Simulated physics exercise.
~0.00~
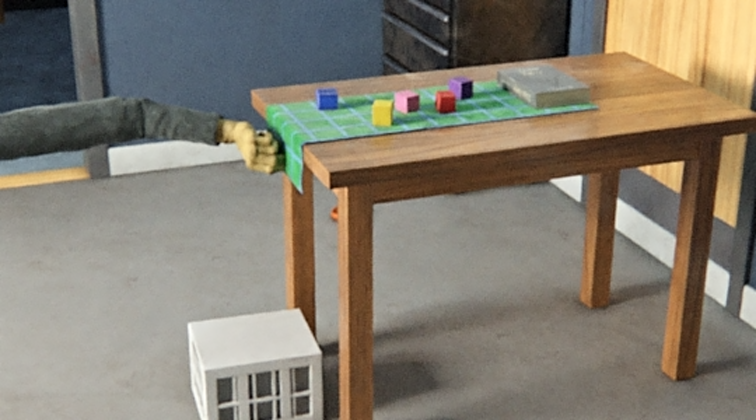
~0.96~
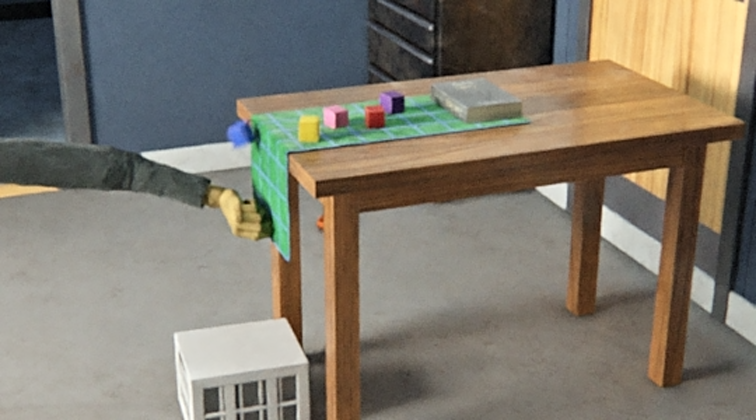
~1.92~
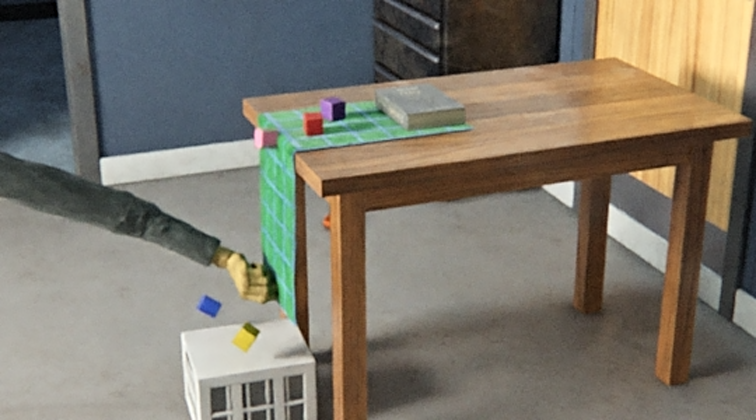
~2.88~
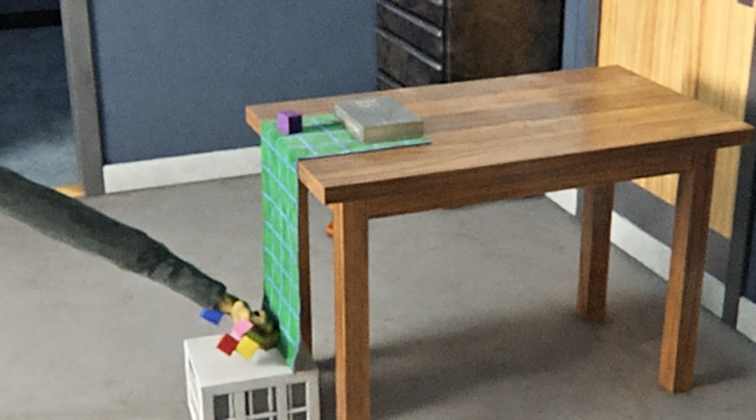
Gloved hand pulling a green tablecloth down off a workbench, spilling four coloured cubes while the purple cube and book stay on top.
